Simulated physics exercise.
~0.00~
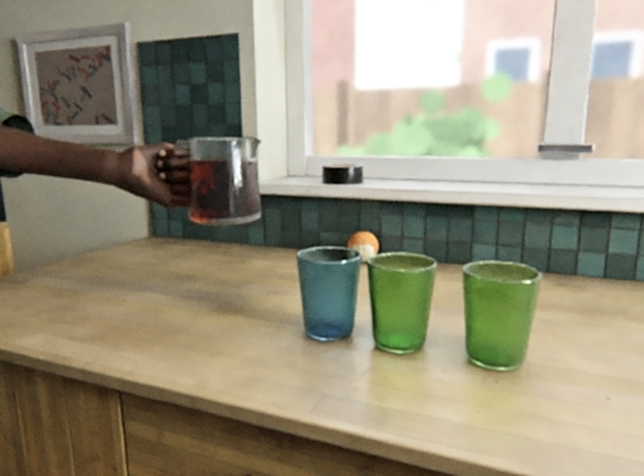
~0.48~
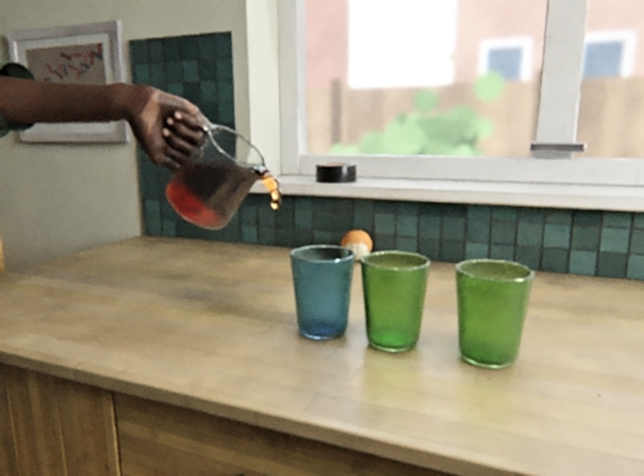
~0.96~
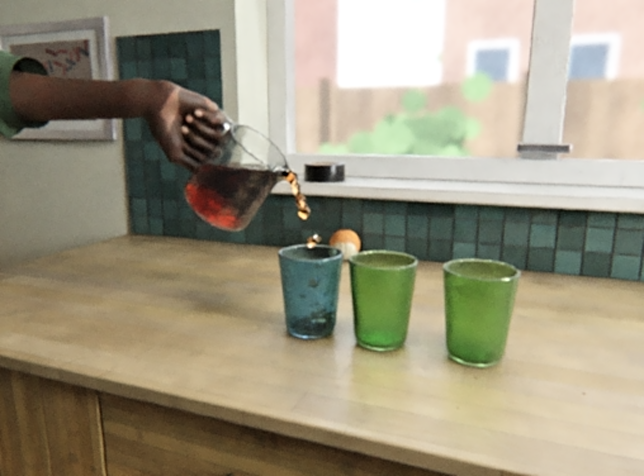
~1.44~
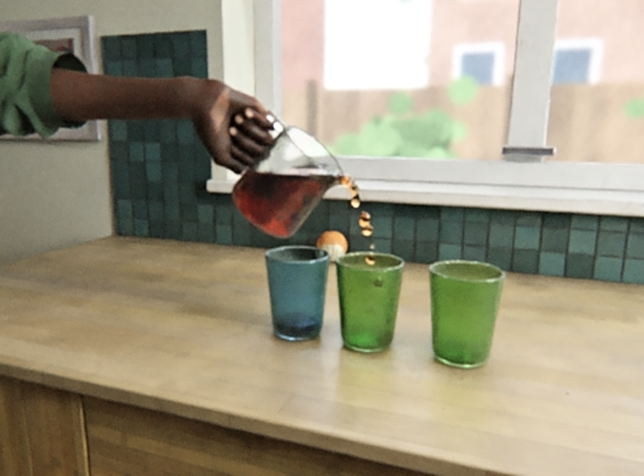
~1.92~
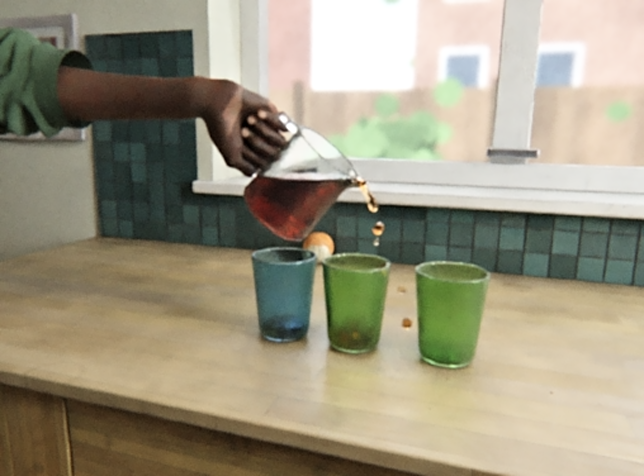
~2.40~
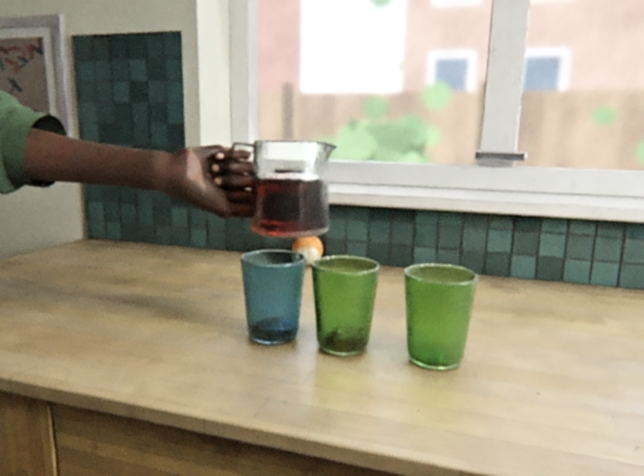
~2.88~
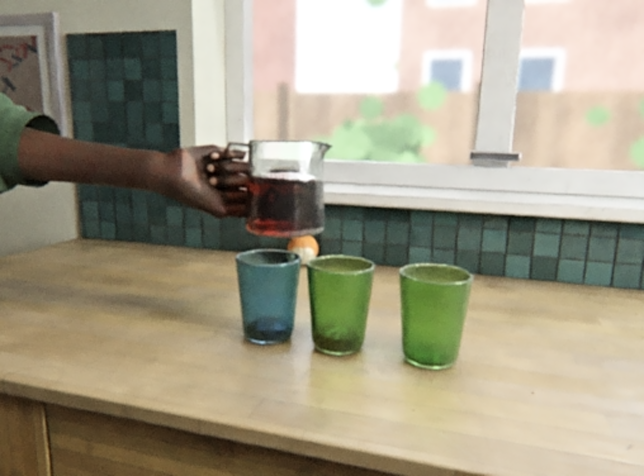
A hand holds a clear glass pitcher of reddish-brown tea above a light wooden worktop in a kitchen, seen from the front and slightly above. Three empty glasses stand in a row, a blue one on the left and two green ones, before dark green tiles and a bright window. The hand tips the pitcher to the right and amber tea spills out in drops, as the view pans slightly right. Moving rightwards, it pours into the blue glass, then the middle green one, with some drops falling beyond it. Finally the hand rights the pitcher, still holding tea, leaving a little in the blue and middle glasses.
